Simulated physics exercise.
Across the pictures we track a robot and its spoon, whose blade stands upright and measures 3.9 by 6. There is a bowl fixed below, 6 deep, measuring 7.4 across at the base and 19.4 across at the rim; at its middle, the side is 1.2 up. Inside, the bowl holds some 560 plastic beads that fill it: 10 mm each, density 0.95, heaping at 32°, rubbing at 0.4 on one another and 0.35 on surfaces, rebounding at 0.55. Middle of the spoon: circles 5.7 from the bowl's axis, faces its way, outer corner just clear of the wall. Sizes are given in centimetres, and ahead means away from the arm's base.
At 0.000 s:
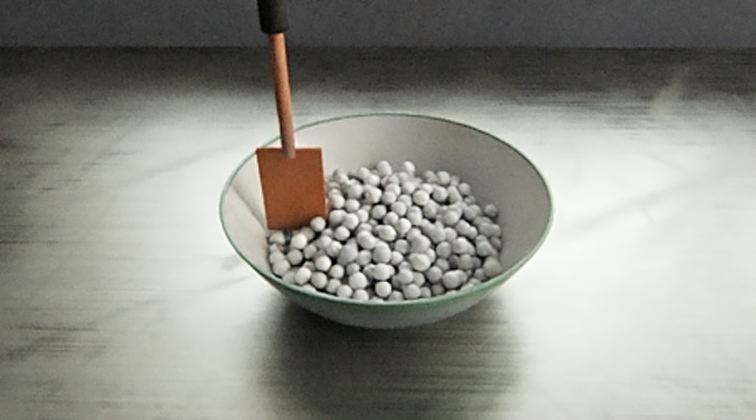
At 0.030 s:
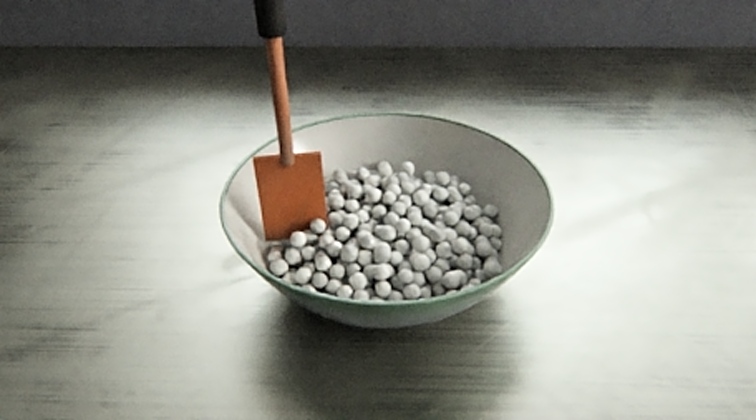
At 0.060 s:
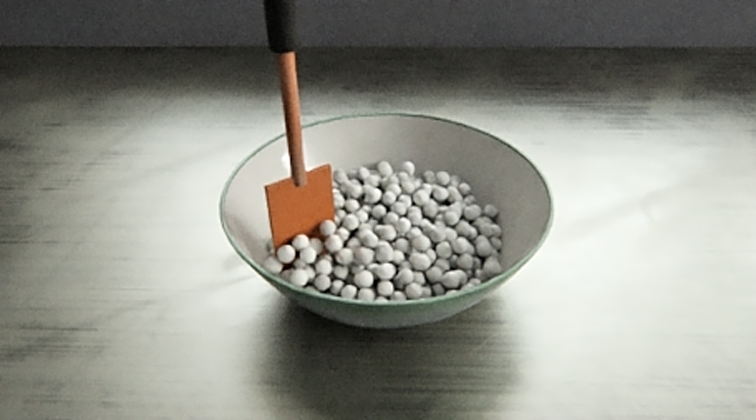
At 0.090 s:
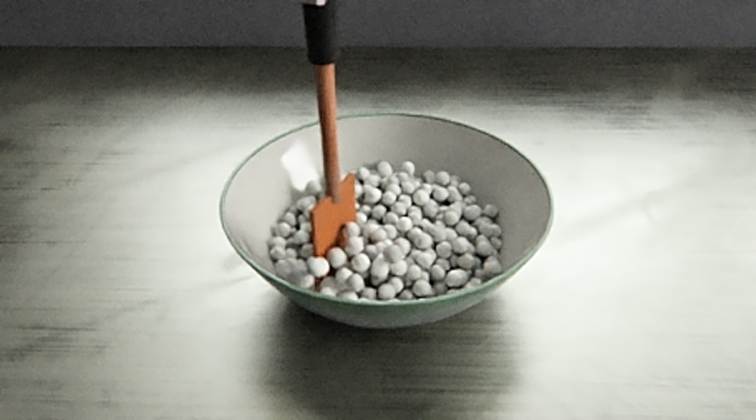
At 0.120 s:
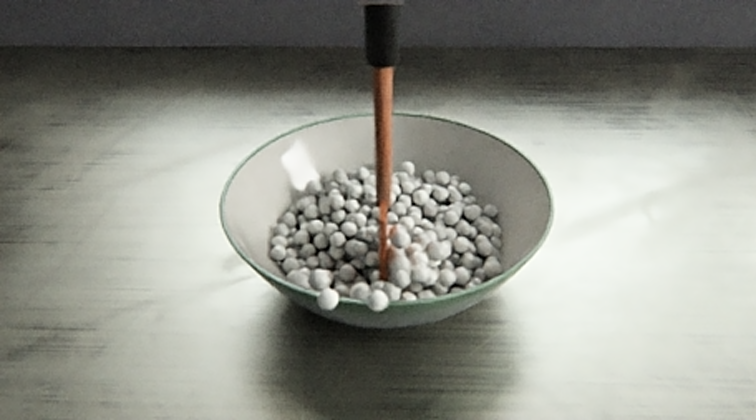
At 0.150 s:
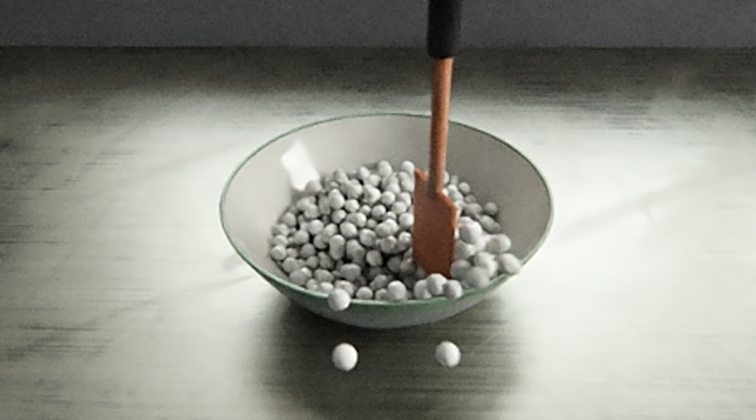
On a grey tabletop, an orange spatula sweeps left to right through a bowl of white beads, knocking two over the near rim.
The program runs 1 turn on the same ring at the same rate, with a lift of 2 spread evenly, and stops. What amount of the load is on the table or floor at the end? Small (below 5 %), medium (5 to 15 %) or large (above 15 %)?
It is medium.
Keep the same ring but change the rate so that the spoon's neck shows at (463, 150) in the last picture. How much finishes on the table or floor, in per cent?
About 10 %.
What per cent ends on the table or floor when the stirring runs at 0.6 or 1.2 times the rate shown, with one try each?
It would be some 5 and 10 percent respectively.
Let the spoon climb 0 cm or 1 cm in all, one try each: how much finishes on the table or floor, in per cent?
I'd say some 25 per cent, and some 15 per cent.
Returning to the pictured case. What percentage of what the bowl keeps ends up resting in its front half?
It comes to near 45 percent.
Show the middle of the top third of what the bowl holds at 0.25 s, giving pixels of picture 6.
The top third is centred near (414, 207) in the last picture.
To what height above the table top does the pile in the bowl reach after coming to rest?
4.5 cm or so.
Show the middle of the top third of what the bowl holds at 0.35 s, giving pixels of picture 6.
At about (397, 211).
After 0.25 s, 207° round, highest piece 8 above the table; 535 in the bowl, 4 on the table or floor, 23 in flight or on the tool.
After 0.35 s, 297° round, highest piece 9 above the table; 522 in the bowl, 27 on the table or floor, 13 in flight or on the tool.
After 0.60 s, 0° round, highest piece 4 above the table; 521 in the bowl, 41 on the table or floor.
After 1.30 s, 0° round, highest piece 4 above the table; 521 in the bowl, 41 on the table or floor.
At rest, 521 in the bowl, 41 on the table or floor. That is 7 % on the table or floor.
